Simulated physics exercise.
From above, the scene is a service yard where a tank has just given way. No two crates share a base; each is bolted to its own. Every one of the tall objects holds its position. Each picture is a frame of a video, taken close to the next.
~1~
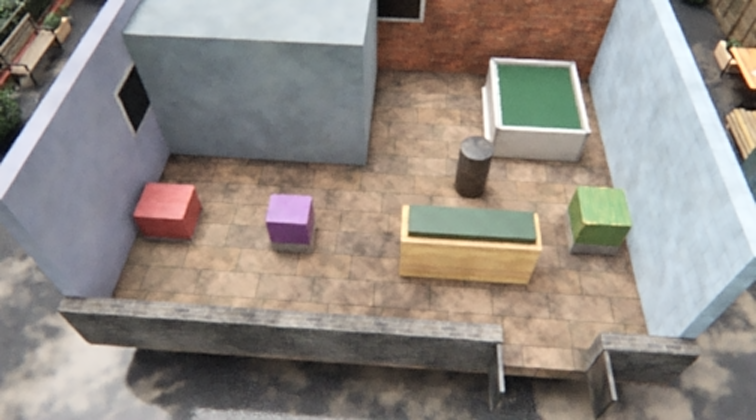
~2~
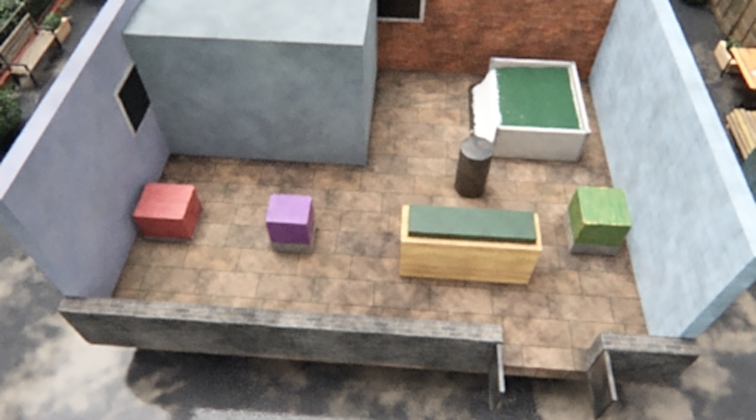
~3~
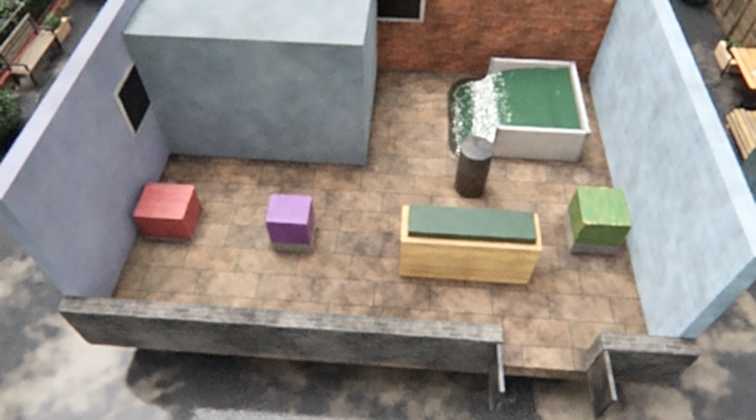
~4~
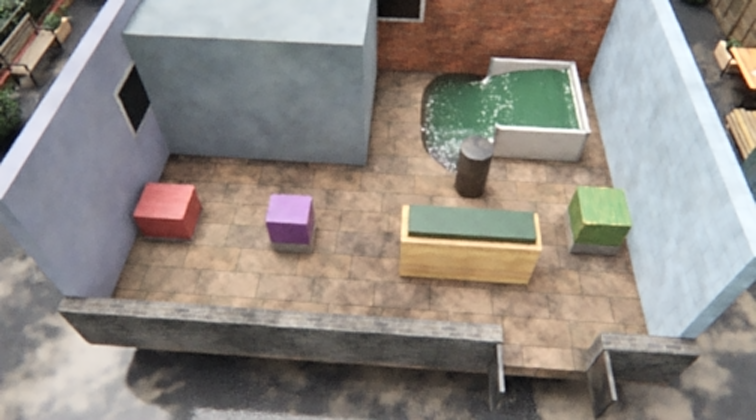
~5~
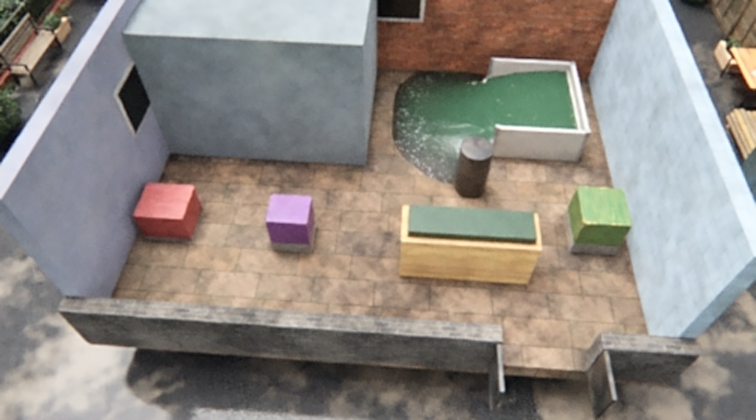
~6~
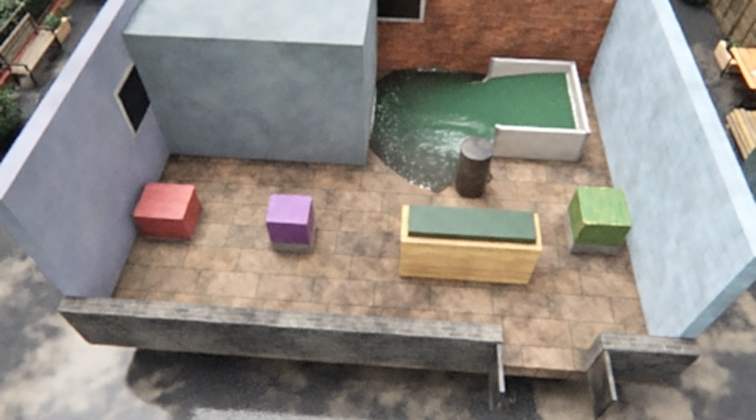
In a walled service yard, green water pours from an open white tank and spreads left across the paving past a dark cylinder.
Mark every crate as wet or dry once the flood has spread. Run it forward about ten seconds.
Purple crate: Dry, green crate: Dry, red crate: Wet.
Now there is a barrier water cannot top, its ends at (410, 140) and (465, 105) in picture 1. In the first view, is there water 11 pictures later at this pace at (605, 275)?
By then the spot is still untouched.
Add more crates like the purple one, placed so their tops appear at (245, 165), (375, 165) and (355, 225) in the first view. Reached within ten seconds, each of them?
Outcome, in listed order: Is missed, is inundated, is missed.
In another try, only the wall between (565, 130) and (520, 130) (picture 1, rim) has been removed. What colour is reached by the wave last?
My pick is the red one.
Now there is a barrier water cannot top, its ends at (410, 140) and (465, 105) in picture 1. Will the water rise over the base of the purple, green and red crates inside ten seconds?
Verdict: Purple crate is left alone, green crate is left alone, red crate gets reached.
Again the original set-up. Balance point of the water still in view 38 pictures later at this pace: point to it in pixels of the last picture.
About (445, 181) in the last view.
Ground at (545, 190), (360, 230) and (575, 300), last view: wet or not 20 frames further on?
Going through them in order, I'd say clear, drenched and clear.
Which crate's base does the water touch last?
Last is the one in green.
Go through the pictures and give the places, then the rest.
The first frame shows still water in the open tank at (536, 97).
In the second frame, water pours out at (492, 111) and has run to (482, 85).
In the third frame, the front is at (462, 82), out from the gap at (492, 113).
In the fourth frame, the front is at (456, 73), out from the gap at (492, 114).
In the fifth frame, the front is at (404, 87), out from the gap at (492, 114).
In the sixth frame, water pours out at (492, 114) and has run to (377, 87).
A moment on, water covers 25 % of the floor; the purple crate not reached, the green crate not reached, the red crate not reached.
Next, water covers 30 % of the floor; the purple crate water round its plinth, the green crate not reached, the red crate not reached.
Then, water covers 50 % of the floor; the purple crate water round its plinth, the green crate not reached, the red crate water round its plinth.
Later, water covers 85 % of the floor; the purple crate water round its plinth, the green crate water round its plinth, the red crate water round its plinth.
In the end, water covers 100 % of the floor; the purple crate stayed above the water, the green crate stayed above the water, the red crate was topped.
